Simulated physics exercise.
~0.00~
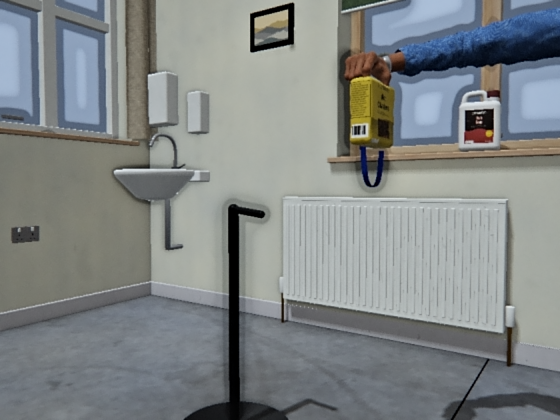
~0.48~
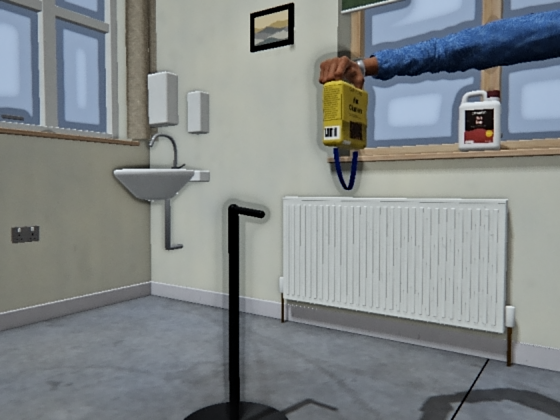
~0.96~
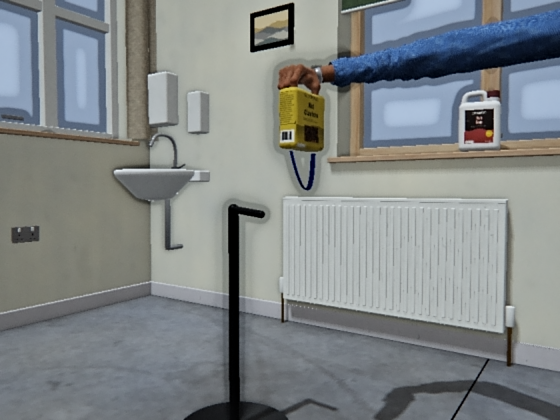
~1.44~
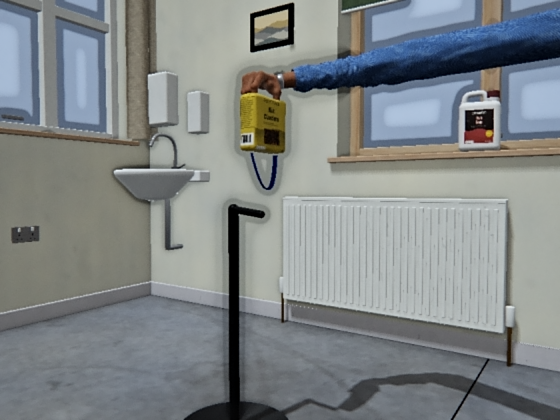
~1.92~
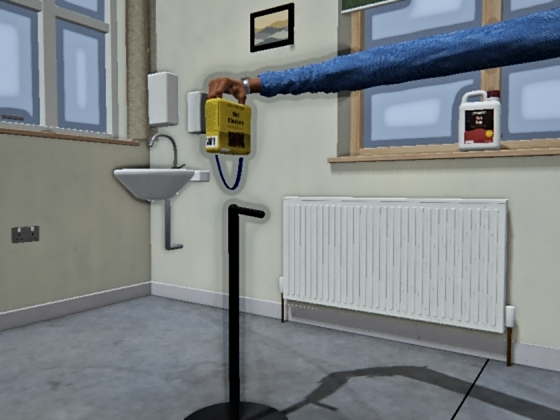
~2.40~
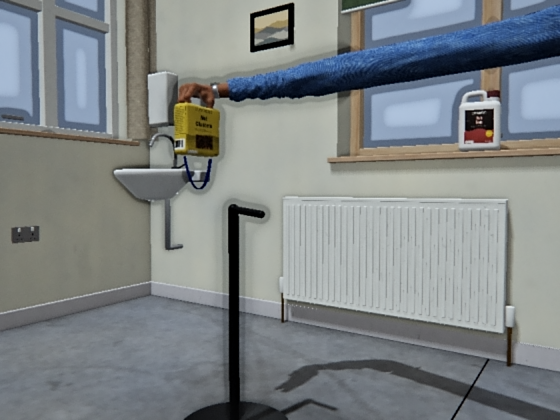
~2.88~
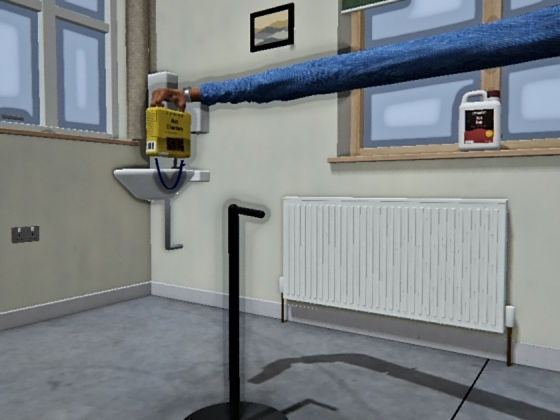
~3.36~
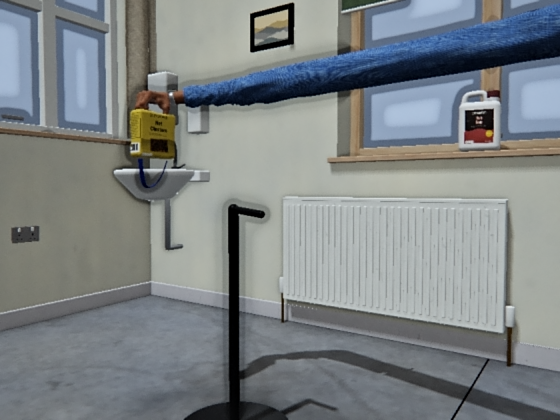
A yellow pouch with a blue loop trailing beneath it hangs from a hand at the end of a long blue sleeve, in a pale room seen from a fixed, level viewpoint. A black post with a short hooked top stands in the foreground, with a white radiator to its right, a sink at left and a white container on the windowsill. The arm reaches in from the right and carries the pouch steadily left, upright. It nears the post, passes above the hook without catching, and ends freely in front of the sink.
